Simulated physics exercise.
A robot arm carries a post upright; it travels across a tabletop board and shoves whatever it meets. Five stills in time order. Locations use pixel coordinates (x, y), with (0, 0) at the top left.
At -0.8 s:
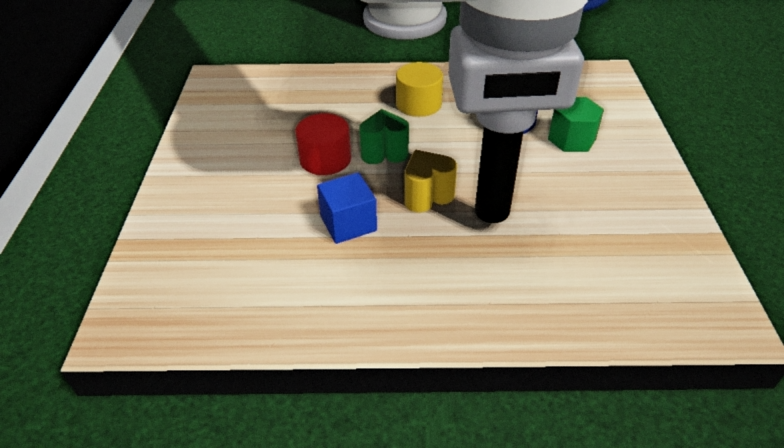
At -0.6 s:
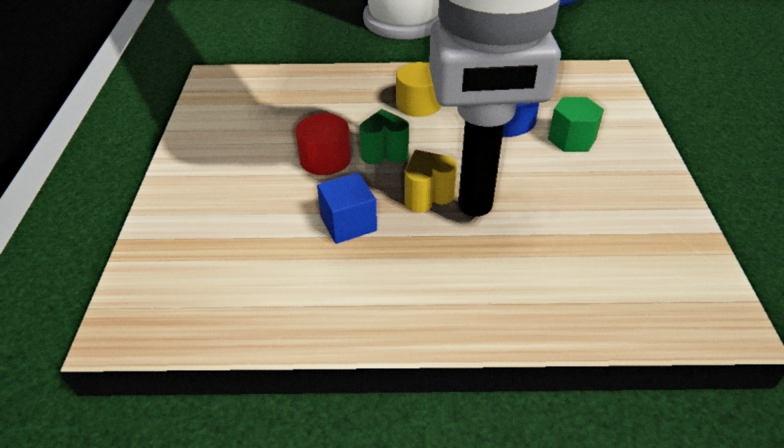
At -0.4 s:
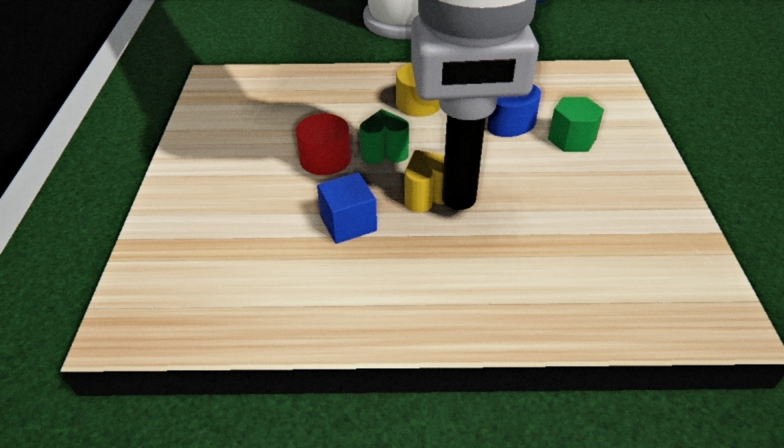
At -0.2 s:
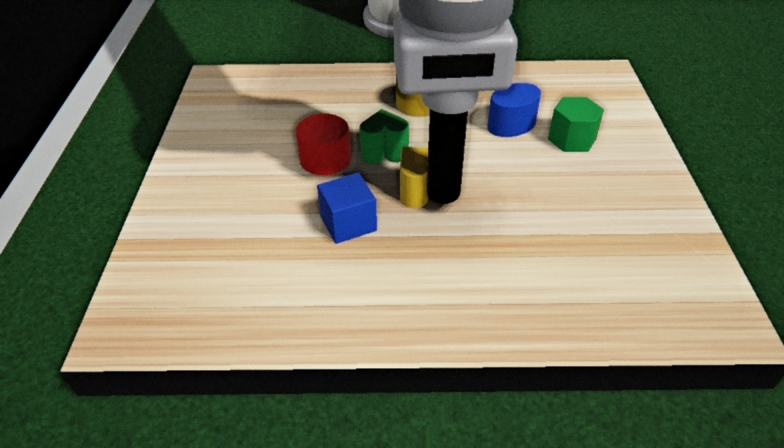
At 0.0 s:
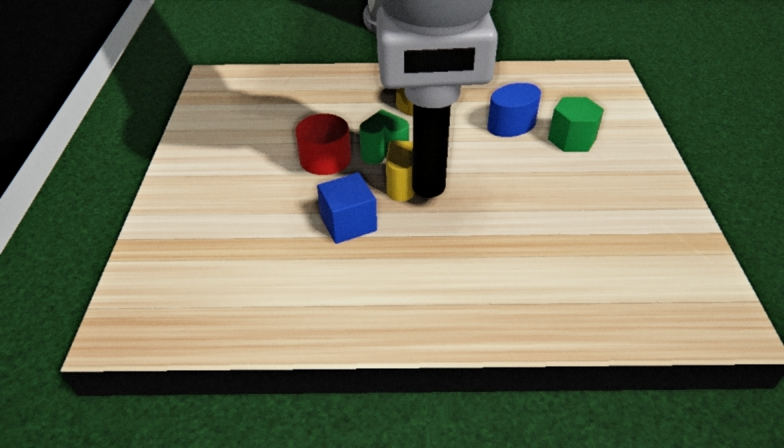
The clip opens on a wooden board of colored blocks, with a robot arm's black post just right of a yellow heart-shaped block. The arm slides the post left, uncovering a blue block behind it, then nudges the yellow block slightly left toward the green heart-shaped block as the others stay still.
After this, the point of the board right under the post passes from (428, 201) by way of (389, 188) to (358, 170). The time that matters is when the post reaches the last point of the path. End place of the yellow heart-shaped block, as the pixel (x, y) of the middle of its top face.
At the end it should sit near (347, 120).
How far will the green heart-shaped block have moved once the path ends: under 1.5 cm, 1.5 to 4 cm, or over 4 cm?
Range: 1.5 to 4 cm.
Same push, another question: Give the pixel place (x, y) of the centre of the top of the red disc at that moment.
The middle of its upper face will lie at (299, 118).
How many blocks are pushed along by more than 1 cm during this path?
There will be three or more blocks that move more than 1 cm.
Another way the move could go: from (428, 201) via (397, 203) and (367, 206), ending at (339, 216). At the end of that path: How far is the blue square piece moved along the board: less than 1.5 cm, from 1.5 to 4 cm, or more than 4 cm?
It goes 1.5 to 4 cm.
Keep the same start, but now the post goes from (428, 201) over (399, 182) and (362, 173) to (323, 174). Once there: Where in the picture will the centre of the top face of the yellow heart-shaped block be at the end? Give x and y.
The point I'd pick in the picture is (343, 121).
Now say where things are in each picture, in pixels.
In the first frame, lower end of the post at (492, 213), tops of blocks, red disc at (322, 128), blue square piece at (346, 191), green heart-shaped block at (384, 122), yellow heart-shaped block at (429, 164).
In the second frame, post at (475, 207), blocks as before.
In the third frame, post at (459, 200), blocks as before.
In the fourth frame, post at (443, 194), yellow heart-shaped block at (421, 159).
In the fifth frame, post at (429, 189), red disc at (322, 128), blue square piece at (346, 191), green heart-shaped block at (384, 122), yellow heart-shaped block at (408, 153).
On the path given first. Halfway along, post at (389, 175); green heart-shaped block at (377, 116), turned 25° clockwise; yellow heart-shaped block at (373, 138).
At the end, post at (357, 157); red disc at (299, 118); blue square piece not moved; green heart-shaped block at (377, 107), turned 45° clockwise; yellow heart-shaped block at (347, 120), turned 20° clockwise.
